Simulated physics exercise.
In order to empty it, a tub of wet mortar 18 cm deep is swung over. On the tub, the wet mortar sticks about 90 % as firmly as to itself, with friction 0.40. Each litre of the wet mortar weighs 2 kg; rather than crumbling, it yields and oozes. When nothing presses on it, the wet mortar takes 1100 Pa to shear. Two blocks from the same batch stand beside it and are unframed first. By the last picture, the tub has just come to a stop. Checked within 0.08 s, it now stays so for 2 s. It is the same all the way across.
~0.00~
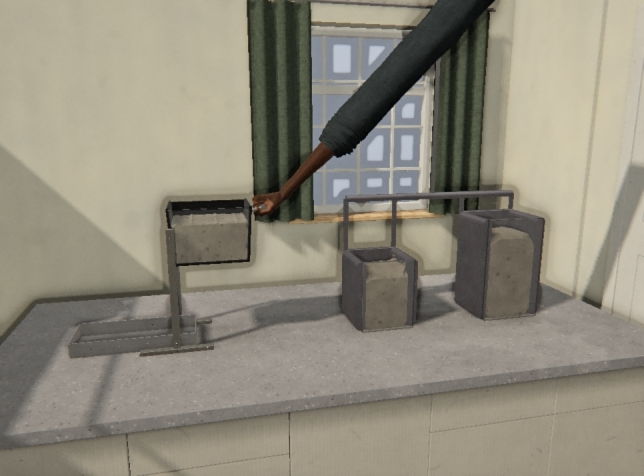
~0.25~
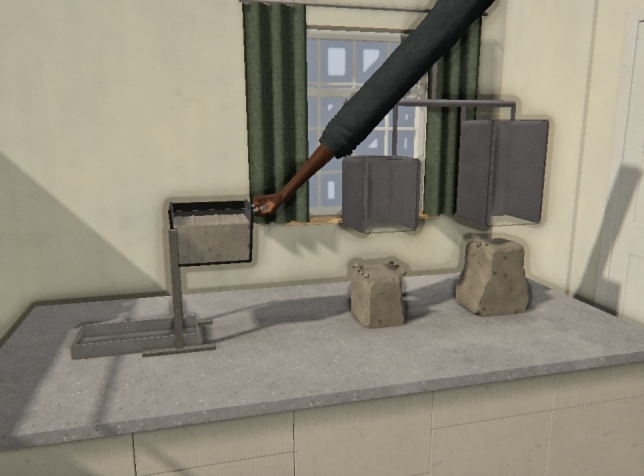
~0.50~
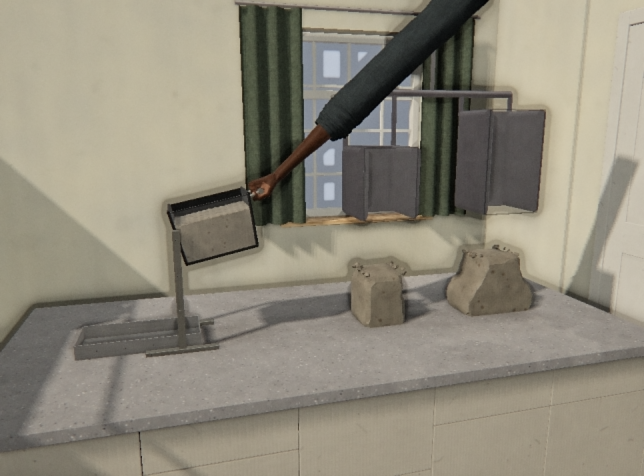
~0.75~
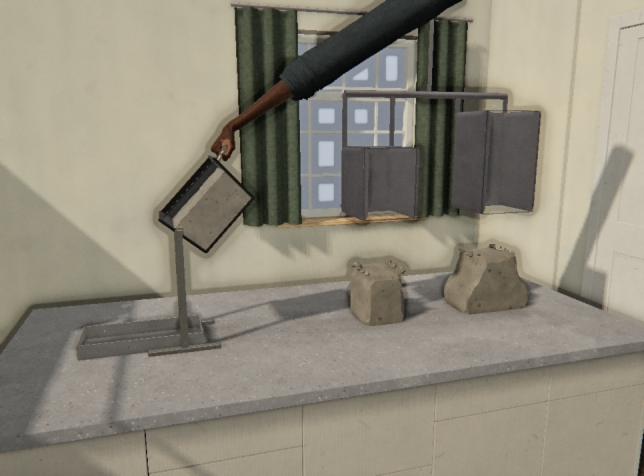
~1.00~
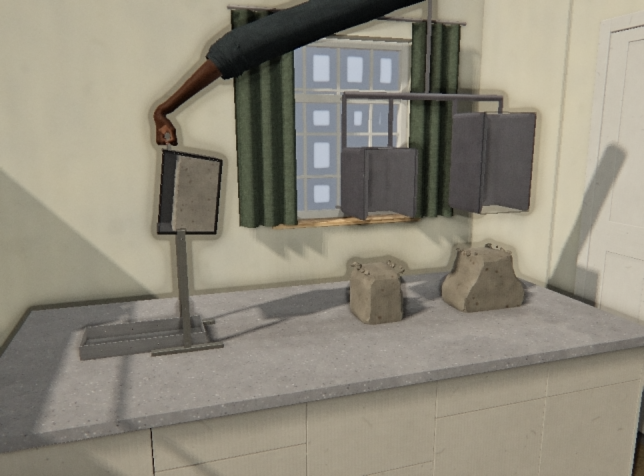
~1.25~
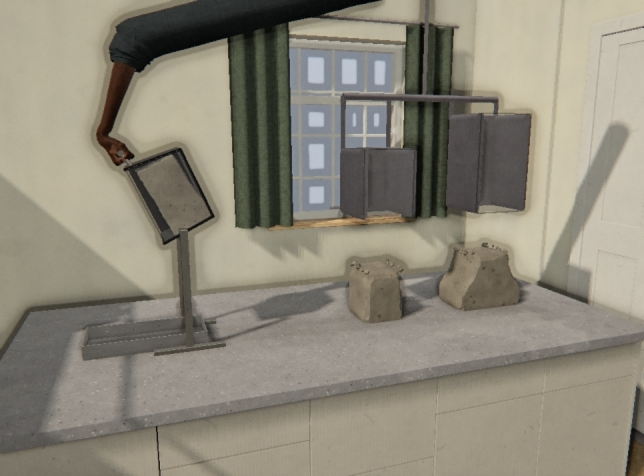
The footage shows grey casings rising off two blocks on a counter, the right one sagging and spreading at its base, before a hand swings a mortar-filled tub on a stand up and over to the left.
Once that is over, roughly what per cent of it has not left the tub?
Around 11 percent.
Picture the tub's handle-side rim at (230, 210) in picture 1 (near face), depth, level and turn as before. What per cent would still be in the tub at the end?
I'd put it at close to 12 per cent.
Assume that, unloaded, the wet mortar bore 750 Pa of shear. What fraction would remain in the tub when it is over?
The share would be near 10 %.
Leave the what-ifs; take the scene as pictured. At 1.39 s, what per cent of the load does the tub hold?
80 %, roughly.
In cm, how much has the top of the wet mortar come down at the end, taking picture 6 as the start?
17 cm.
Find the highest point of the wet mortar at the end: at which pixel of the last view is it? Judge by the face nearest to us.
The highest point is near (201, 206) in the last picture.
By 1.39 s, the tub is at 113 degrees and holds 78 %.
By 1.56 s, the tub is at 113 degrees and holds 19 %.
By 1.73 s, the tub is at 113 degrees and holds 11 %.
By 1.90 s, the tub is at 113 degrees and holds 11 %.
By 3.25 s, at the end, the tub is at 113 degrees and holds 11 %.
